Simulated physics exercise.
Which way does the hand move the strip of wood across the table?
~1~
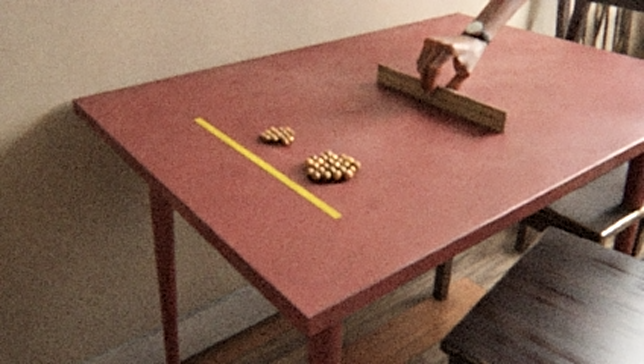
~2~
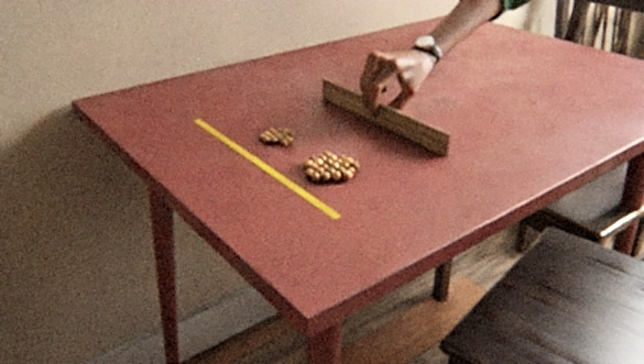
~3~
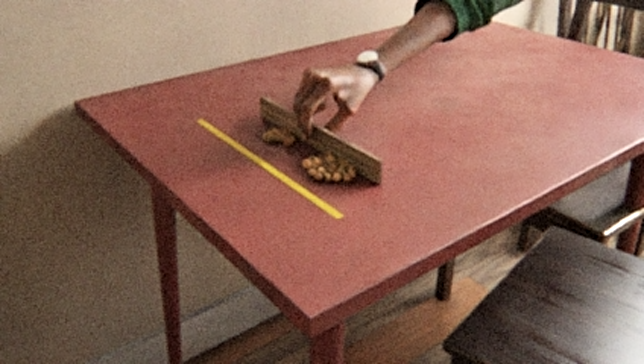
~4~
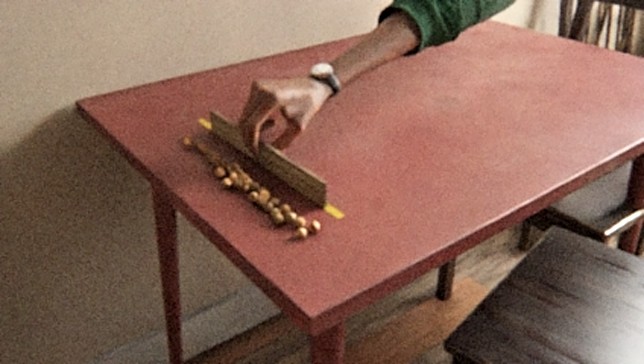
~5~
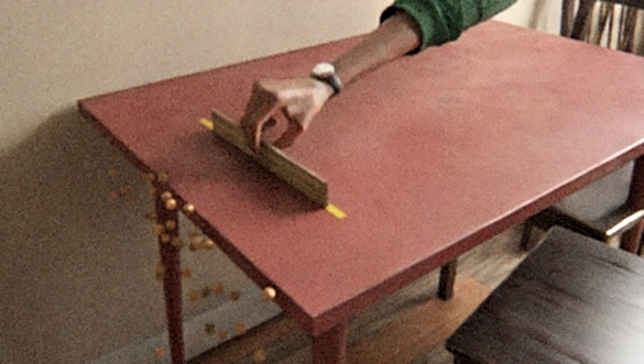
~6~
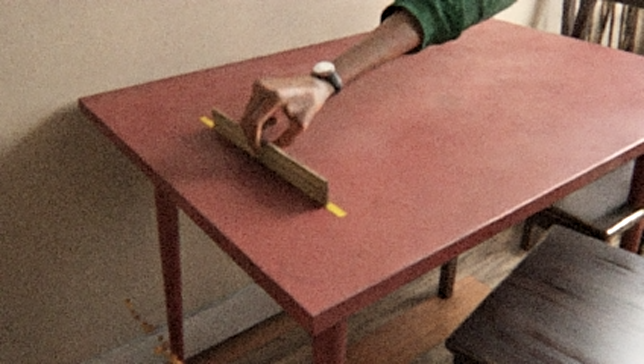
The hand moves the strip of wood to the left, until it stops at the yellow tape.
